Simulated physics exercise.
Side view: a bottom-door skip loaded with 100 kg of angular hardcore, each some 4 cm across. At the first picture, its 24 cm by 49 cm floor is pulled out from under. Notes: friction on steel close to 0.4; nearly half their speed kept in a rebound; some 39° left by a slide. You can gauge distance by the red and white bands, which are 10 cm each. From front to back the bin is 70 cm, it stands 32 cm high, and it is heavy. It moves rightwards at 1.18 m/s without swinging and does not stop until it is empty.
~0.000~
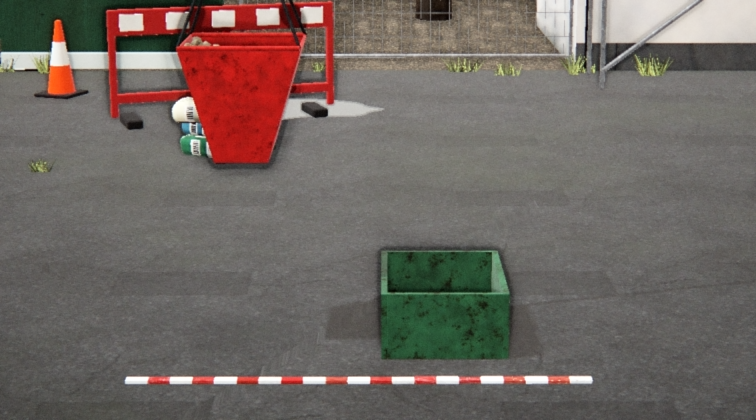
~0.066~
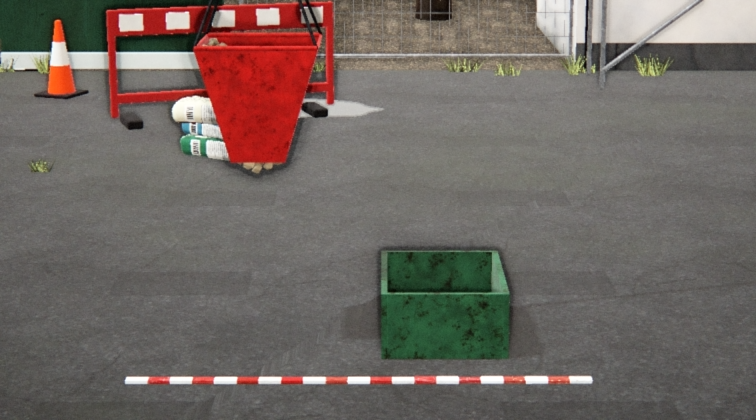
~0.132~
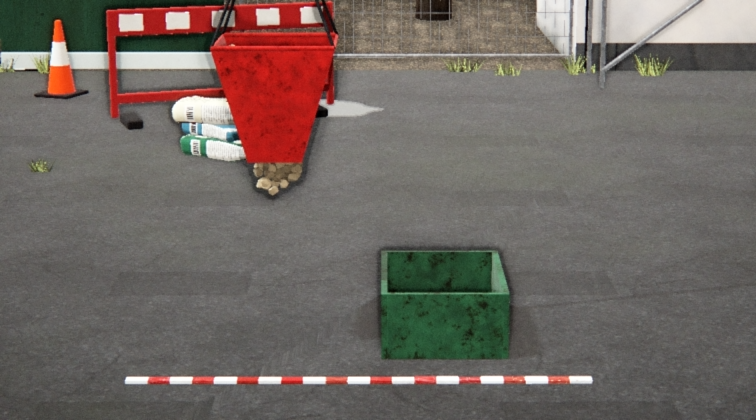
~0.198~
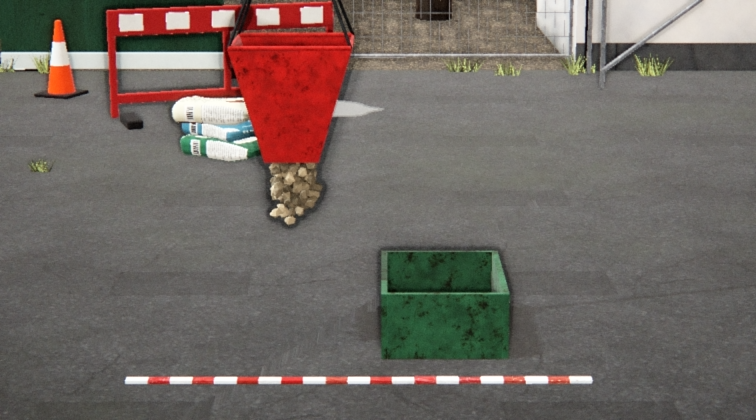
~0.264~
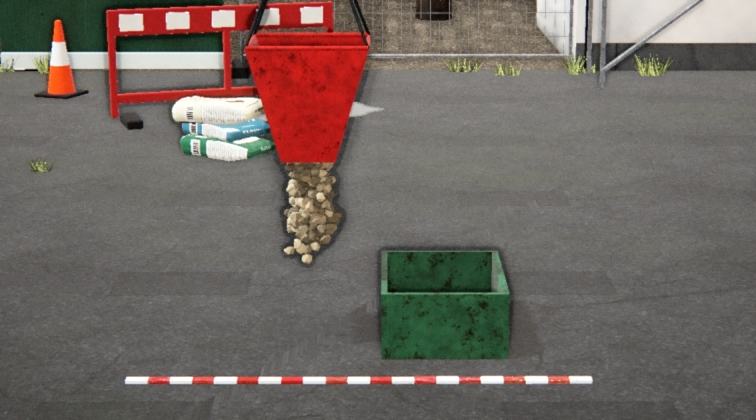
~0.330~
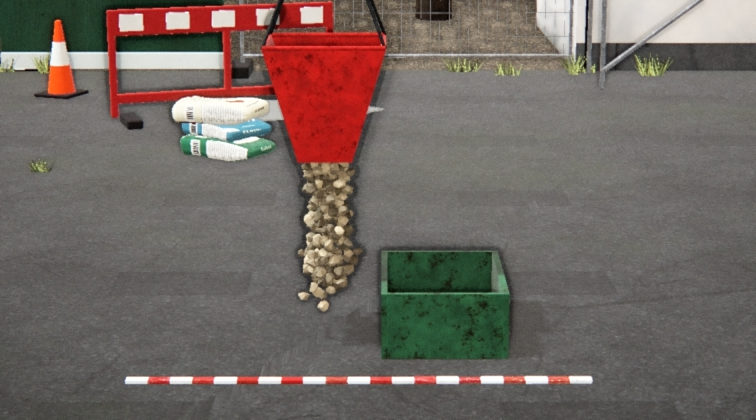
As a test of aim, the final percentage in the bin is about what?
It is about 59 per cent.
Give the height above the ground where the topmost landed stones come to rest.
They end up some 24 centimetres high.
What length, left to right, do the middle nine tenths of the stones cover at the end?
I'd put it at close to 90 cm.
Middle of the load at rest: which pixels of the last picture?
Centre at rest: Roughly (417, 319).
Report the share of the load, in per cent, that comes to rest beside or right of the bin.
0 %.
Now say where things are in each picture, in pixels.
The outlet is at (241, 152); nothing has dropped yet, in the first frame.
The outlet is at (258, 152); 4 % is out, in the second frame.
The outlet is at (274, 152); 11 % is out, the lowest stones still above the rim at (273, 179), 79 cm up, in the third frame.
The outlet is at (291, 152); 20 % is out, the lowest stones still above the rim at (291, 207), 65 cm up, in the fourth frame.
The outlet is at (308, 152); 30 % is out, the lowest stones still above the rim at (307, 244), 47 cm up, in the fifth frame.
The outlet is at (325, 152); 39 % is out, the lowest stones still above the rim at (327, 264), 36 cm up, in the sixth frame.
After 0.7 s, 3 % in the bottom-door skip, 41 % falling or lying left of the bin, 56 % falling or lying in the bin; the stones farthest right are at (463, 321).
After 1.1 s, 0 % in the bottom-door skip, 40 % falling or lying left of the bin, 59 % falling or lying in the bin, 1 % falling or lying beside or right of the bin; the stones farthest right are at (515, 293).
After 1.7 s, 0 % in the bottom-door skip, 40 % falling or lying left of the bin, 59 % falling or lying in the bin, 1 % falling or lying beside or right of the bin; the stones farthest right are at (554, 332).
After 2.6 s, 0 % in the bottom-door skip, 40 % falling or lying left of the bin, 59 % falling or lying in the bin, 1 % falling or lying beside or right of the bin; the stones farthest right are at (554, 332).
After 4.5 s, 0 % in the bottom-door skip, 40 % left of the bin, 59 % in the bin, 1 % beside or right of the bin; the stones farthest right are at (554, 332).
